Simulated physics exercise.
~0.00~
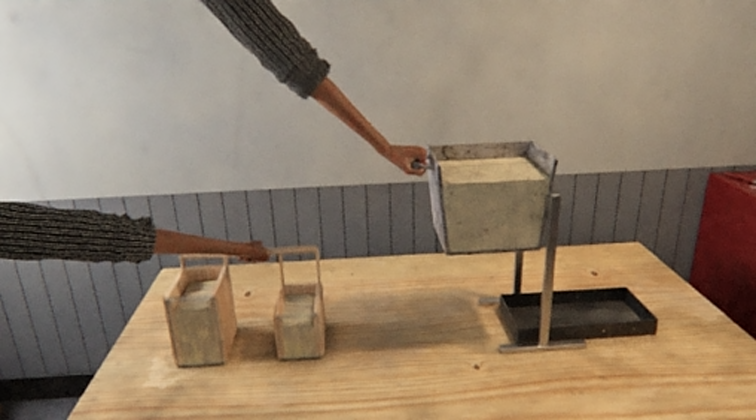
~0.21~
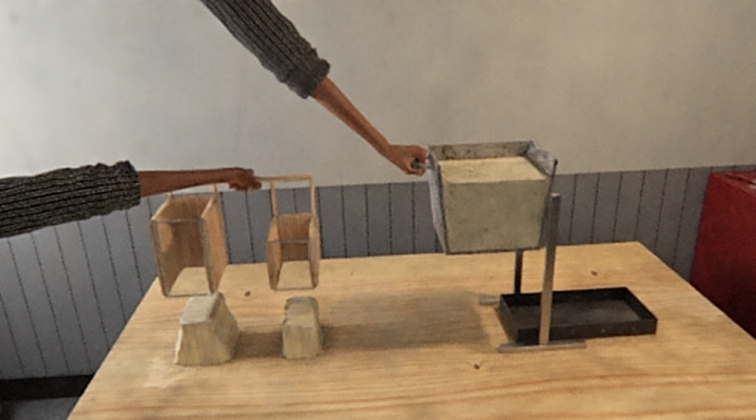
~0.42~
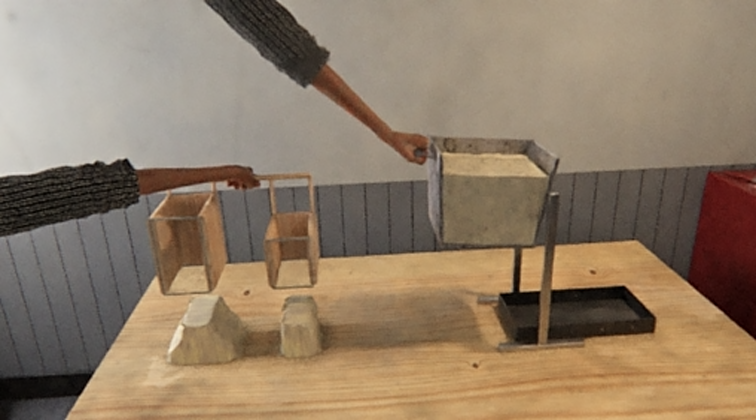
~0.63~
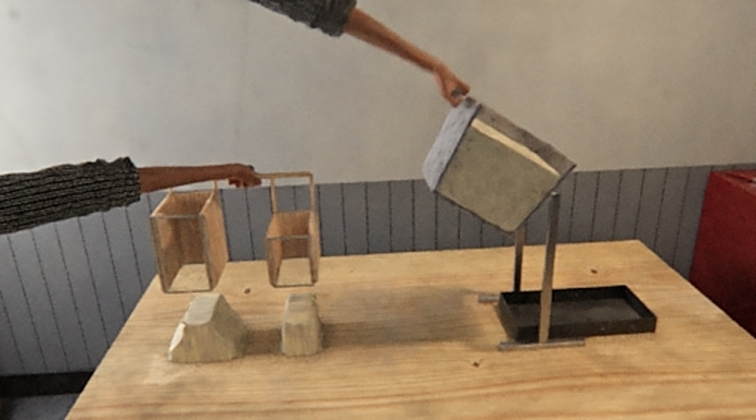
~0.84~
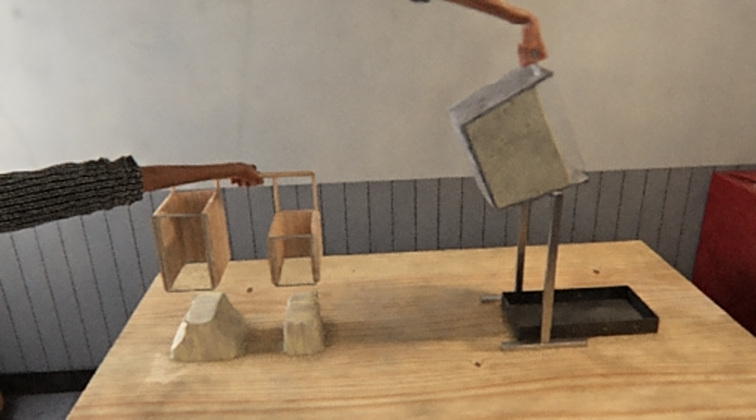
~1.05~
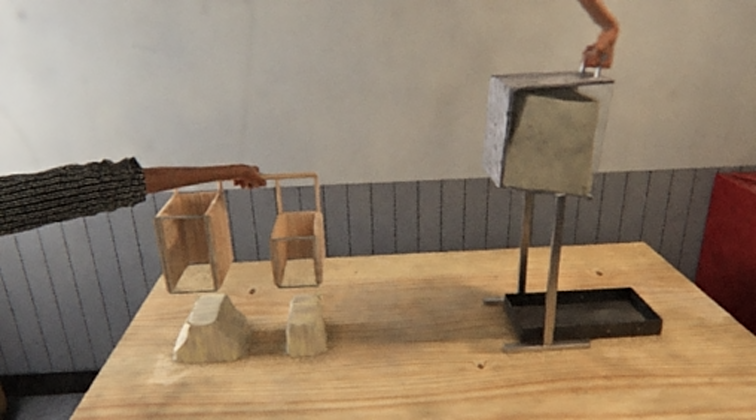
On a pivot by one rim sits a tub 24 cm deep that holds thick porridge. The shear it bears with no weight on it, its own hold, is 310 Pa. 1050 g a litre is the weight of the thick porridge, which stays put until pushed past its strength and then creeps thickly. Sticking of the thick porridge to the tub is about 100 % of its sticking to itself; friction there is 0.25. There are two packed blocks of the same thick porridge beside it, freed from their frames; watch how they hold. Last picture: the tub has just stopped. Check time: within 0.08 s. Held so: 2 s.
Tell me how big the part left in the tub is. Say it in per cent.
I would say about 32 percent.
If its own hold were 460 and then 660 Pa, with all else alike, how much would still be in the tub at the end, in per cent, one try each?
Respectively, close to 40 % and close to 45 %.
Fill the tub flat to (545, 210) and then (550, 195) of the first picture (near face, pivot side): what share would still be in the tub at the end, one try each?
In turn about 60 %, 45 %.
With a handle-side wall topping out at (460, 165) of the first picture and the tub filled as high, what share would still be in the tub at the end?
That would leave about 40 % in the tub.
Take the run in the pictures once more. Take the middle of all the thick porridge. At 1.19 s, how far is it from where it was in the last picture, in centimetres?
Shift: Roughly 8 cm.
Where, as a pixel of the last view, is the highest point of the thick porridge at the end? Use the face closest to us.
Around (540, 162).
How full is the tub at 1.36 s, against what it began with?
About 40 %.
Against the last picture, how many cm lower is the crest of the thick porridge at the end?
Roughly 17 cm.
By 1.19 s, the tub is at 94 degrees and holds 71 %.
By 1.36 s, the tub is at 94 degrees and holds 40 %.
By 1.53 s, the tub is at 94 degrees and holds 33 %.
By 1.70 s, the tub is at 94 degrees and holds 32 %.
By 3.05 s, at the end, the tub is at 94 degrees and holds 32 %.
